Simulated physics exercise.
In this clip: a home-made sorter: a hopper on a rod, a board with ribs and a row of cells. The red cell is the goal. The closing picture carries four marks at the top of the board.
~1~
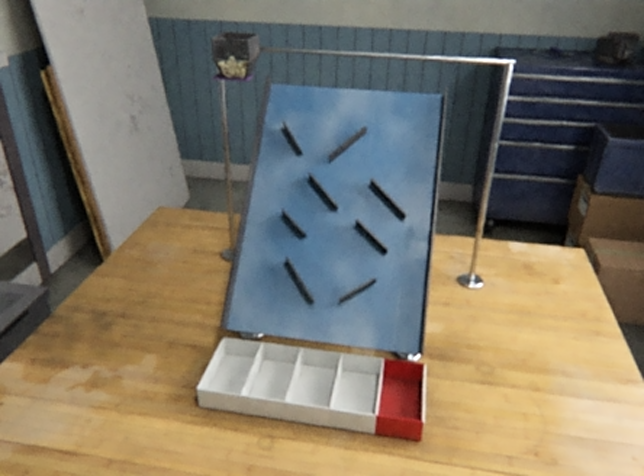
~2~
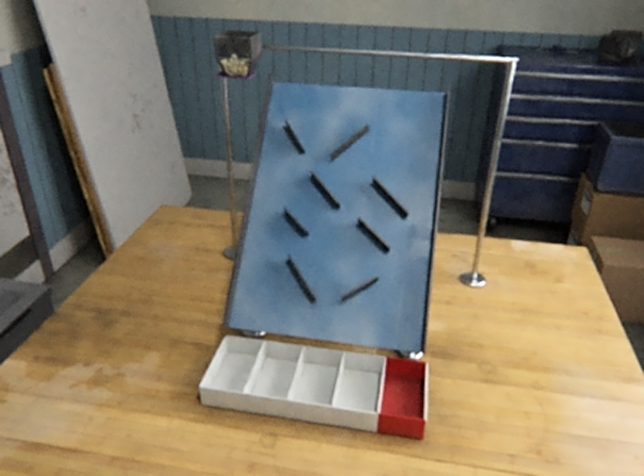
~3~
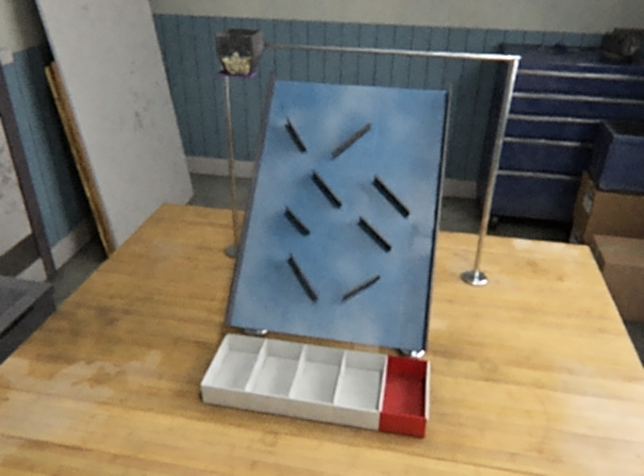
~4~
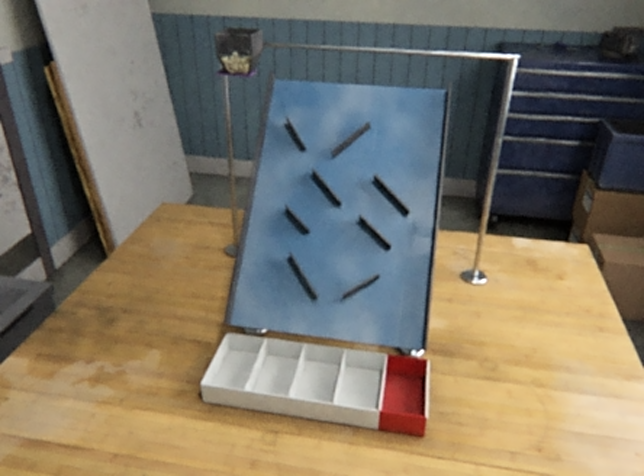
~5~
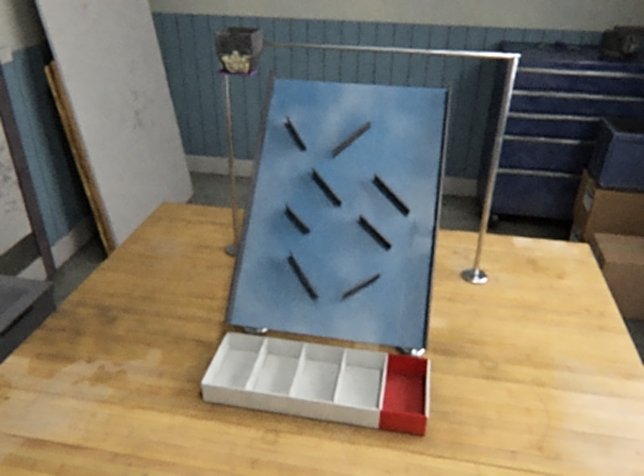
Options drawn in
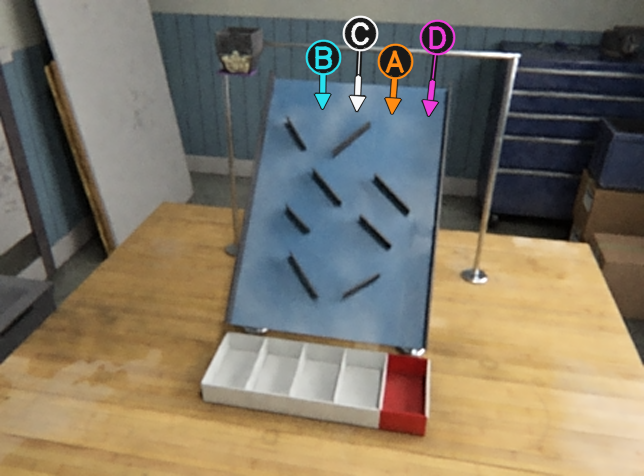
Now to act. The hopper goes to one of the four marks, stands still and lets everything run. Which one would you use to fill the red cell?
D is best.
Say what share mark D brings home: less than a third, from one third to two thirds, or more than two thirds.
Mark D gives more than two thirds.
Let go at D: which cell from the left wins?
The fifth from the left.
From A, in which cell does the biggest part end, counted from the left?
It is the fifth one.
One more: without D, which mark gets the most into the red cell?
A.
On the marked copy, mark A meets the board at (392, 108); mark B meets the board at (322, 103); mark C meets the board at (357, 105); mark D meets the board at (429, 110).
With A, roughly two thirds in the red cell, roughly a quarter in other cells.
With B, about a tenth in the red cell, almost all in other cells.
With C, about a tenth in the red cell, the larger part in other cells, just a few held on the board, just a few outside the box.
With D, every piece in the red cell.
